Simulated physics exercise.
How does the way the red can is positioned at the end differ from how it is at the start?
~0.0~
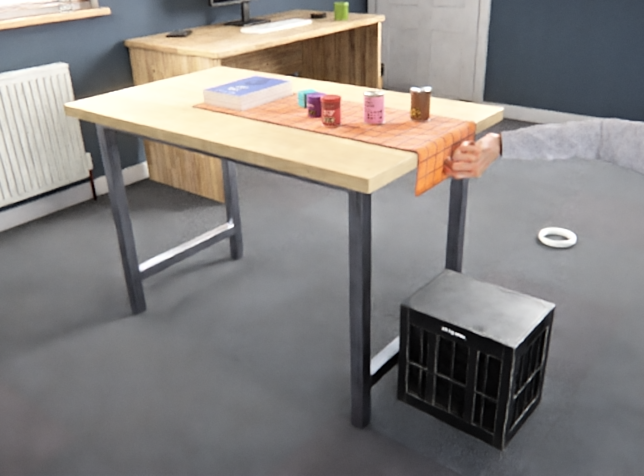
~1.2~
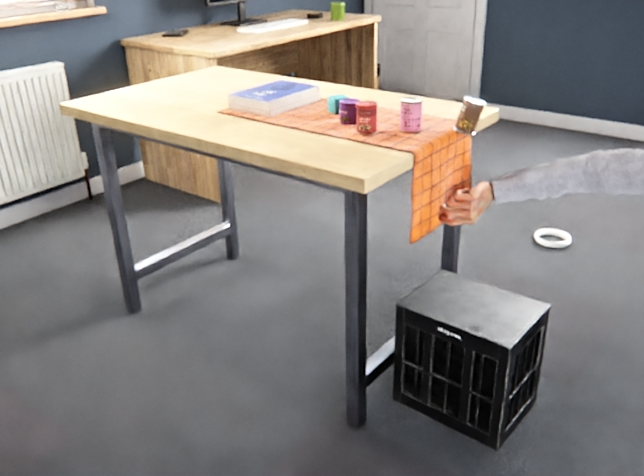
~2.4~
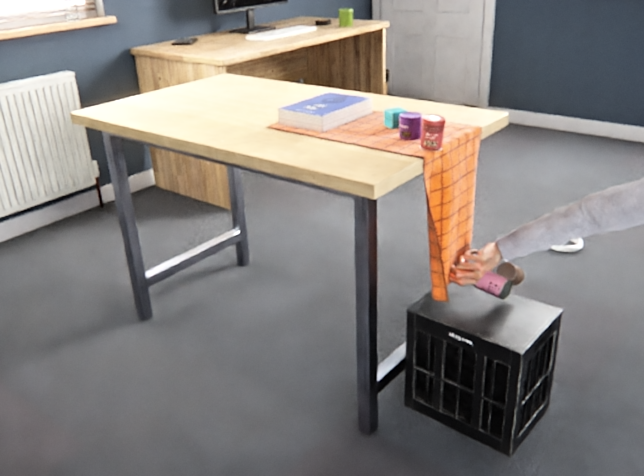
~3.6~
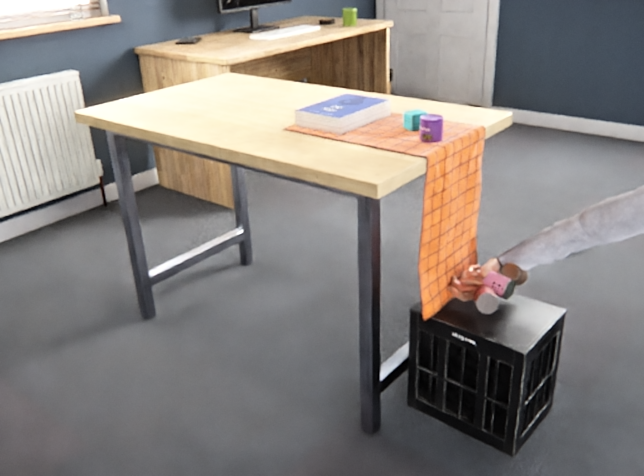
At the start the red can stands upright on the towel on the table. By the end it is lying on its side down at the black crate.
